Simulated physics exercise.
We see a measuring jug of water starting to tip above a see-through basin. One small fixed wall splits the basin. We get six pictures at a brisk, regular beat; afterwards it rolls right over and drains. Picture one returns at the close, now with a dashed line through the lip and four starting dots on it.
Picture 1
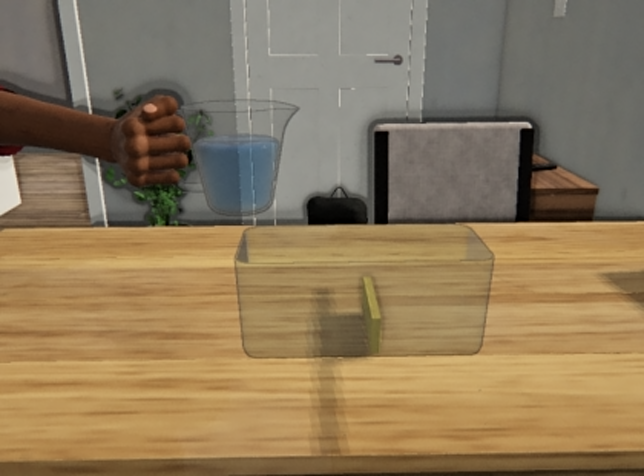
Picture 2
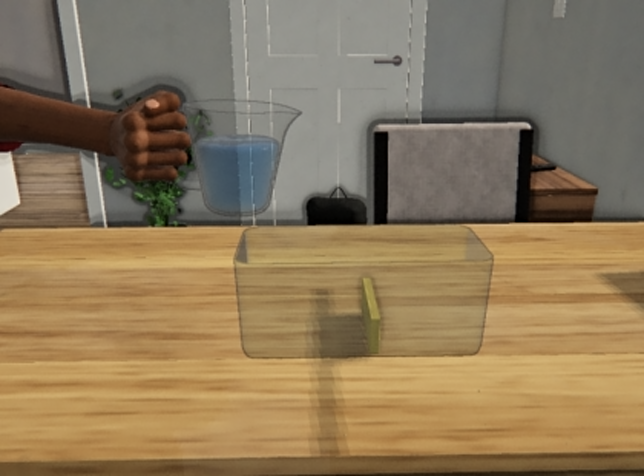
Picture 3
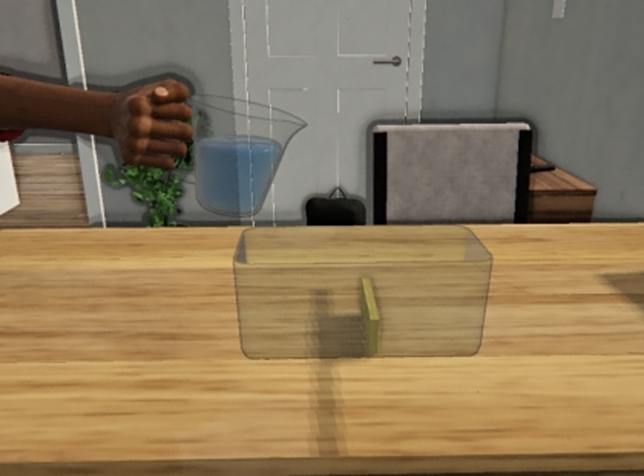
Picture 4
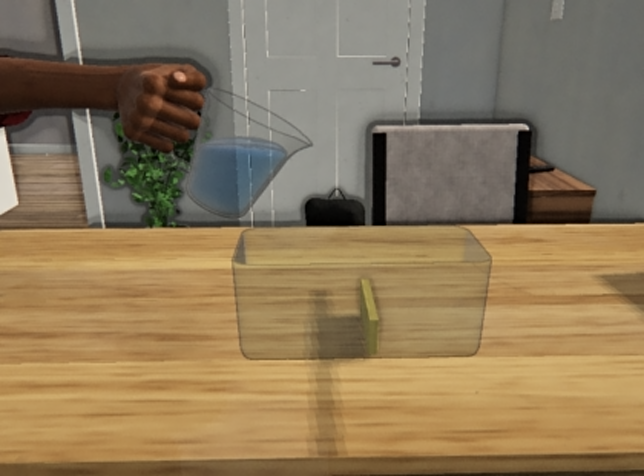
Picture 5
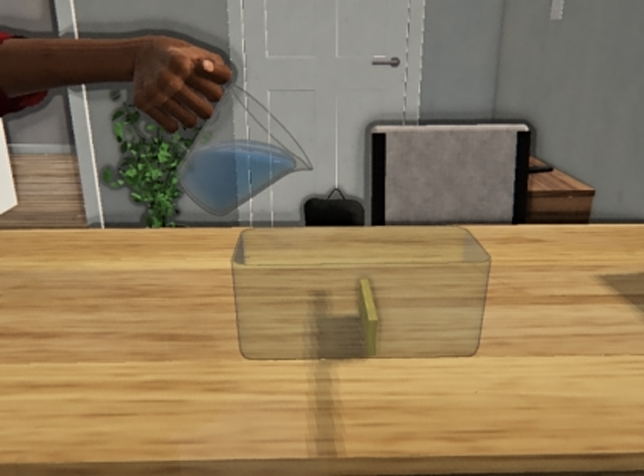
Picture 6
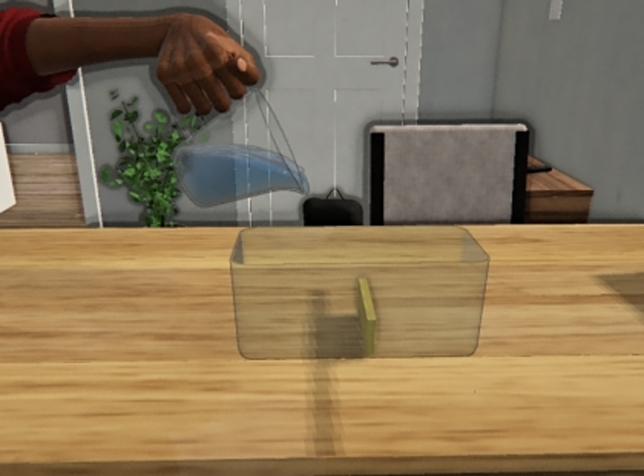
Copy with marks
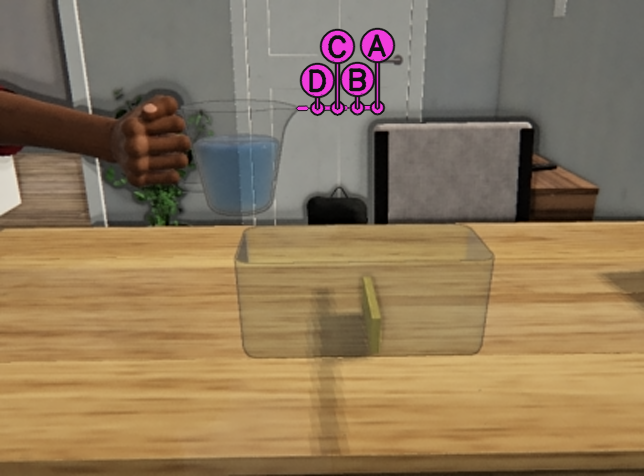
To begin with, a hand at the left holds a clear jug of blue water nearly upright above a see-through basin on a wooden table. The hand then rises and turns, tilting the jug steadily to the right, until the water reaches the lowered lip.
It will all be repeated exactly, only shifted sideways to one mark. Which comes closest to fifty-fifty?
It is B.
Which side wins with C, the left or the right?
More ends on the left.
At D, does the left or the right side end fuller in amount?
More ends on the left.
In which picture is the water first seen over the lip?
In picture 6.
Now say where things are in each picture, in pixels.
In the first frame, upright, lip at (298, 108); basin from (243, 354) to (481, 350); top of the wall at (371, 296); nothing has left yet.
In the second frame, tipped about 3°, lip at (300, 112); nothing has left yet.
In the third frame, tipped about 13°, lip at (306, 124); nothing has left yet.
In the fourth frame, tipped about 28°, lip at (312, 144); nothing has left yet.
In the fifth frame, tipped about 46°, lip at (312, 168); nothing has left yet.
In the sixth frame, tipped about 65°, lip at (303, 192); water is over the lip, down to (303, 192).
In magenta, A at (377, 107); B at (357, 107); C at (337, 108); D at (317, 108).
With A, about 17 % ends left of the wall and 80 % right of it; 3 % is lost outside.
With B, about 58 % ends left of the wall and 40 % right of it.
With C, about 85 % ends left of the wall and 14 % right of it.
With D, about 89 % ends left of the wall and 8 % right of it; 3 % is lost outside.
